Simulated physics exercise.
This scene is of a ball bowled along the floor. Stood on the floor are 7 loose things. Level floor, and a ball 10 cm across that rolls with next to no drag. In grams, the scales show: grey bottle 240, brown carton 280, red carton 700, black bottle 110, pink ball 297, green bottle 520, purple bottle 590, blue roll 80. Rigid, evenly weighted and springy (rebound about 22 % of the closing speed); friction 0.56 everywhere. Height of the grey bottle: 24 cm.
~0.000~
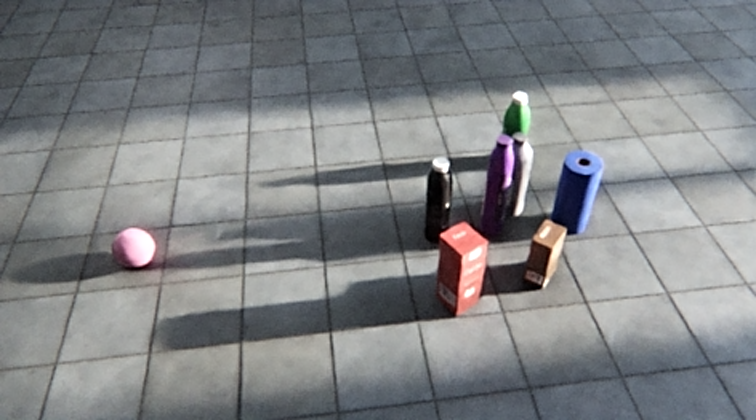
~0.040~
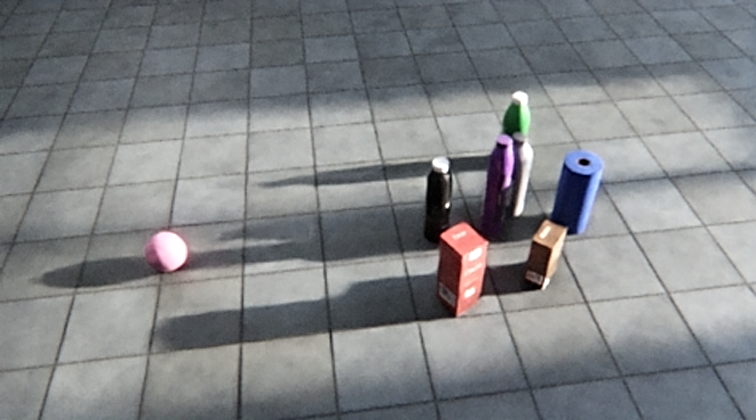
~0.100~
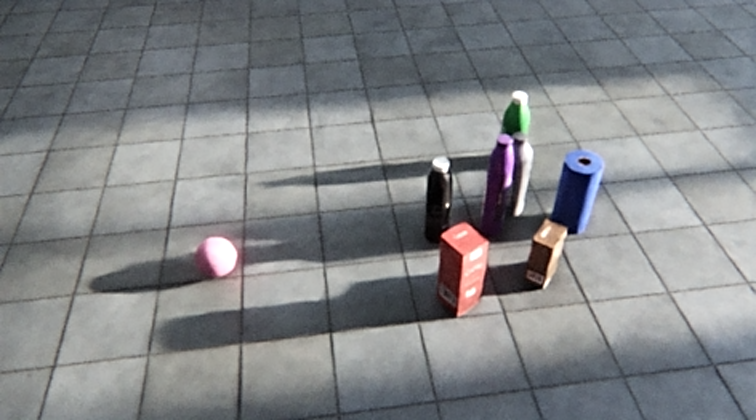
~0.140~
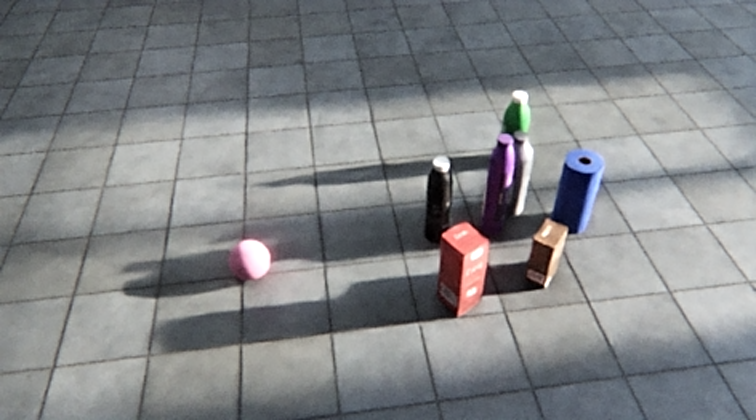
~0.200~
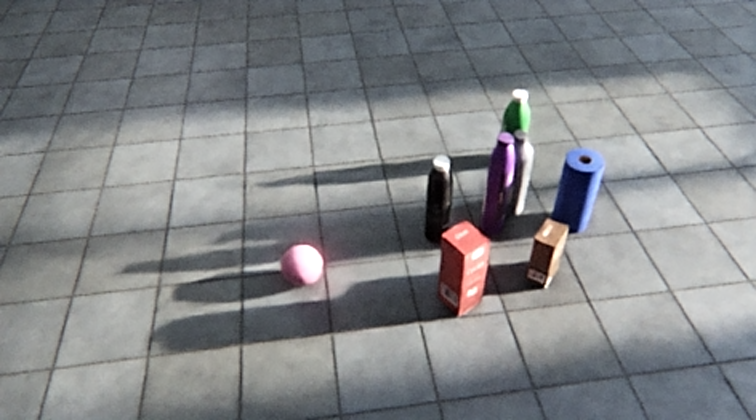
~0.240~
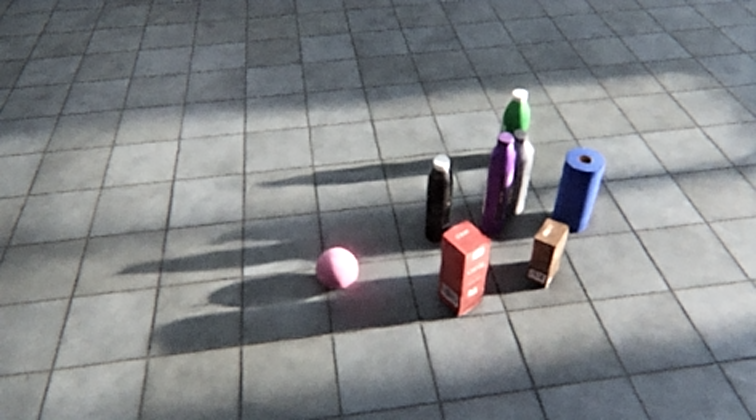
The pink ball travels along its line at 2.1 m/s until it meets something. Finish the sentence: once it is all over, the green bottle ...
... remains erect.
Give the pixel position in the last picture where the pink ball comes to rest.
It stops at about (445, 252).
After 0.44 s, ball 75 cm along; pink ball near (438, 259); red carton leaning 6°.
After 0.94 s, ball 86 cm along; pink ball near (479, 230); red carton leaning 5°.
At rest (4.0 s), all 7 in place, give or take 8 cm. Seen from the same camera at the end, green bottle near (514, 127).
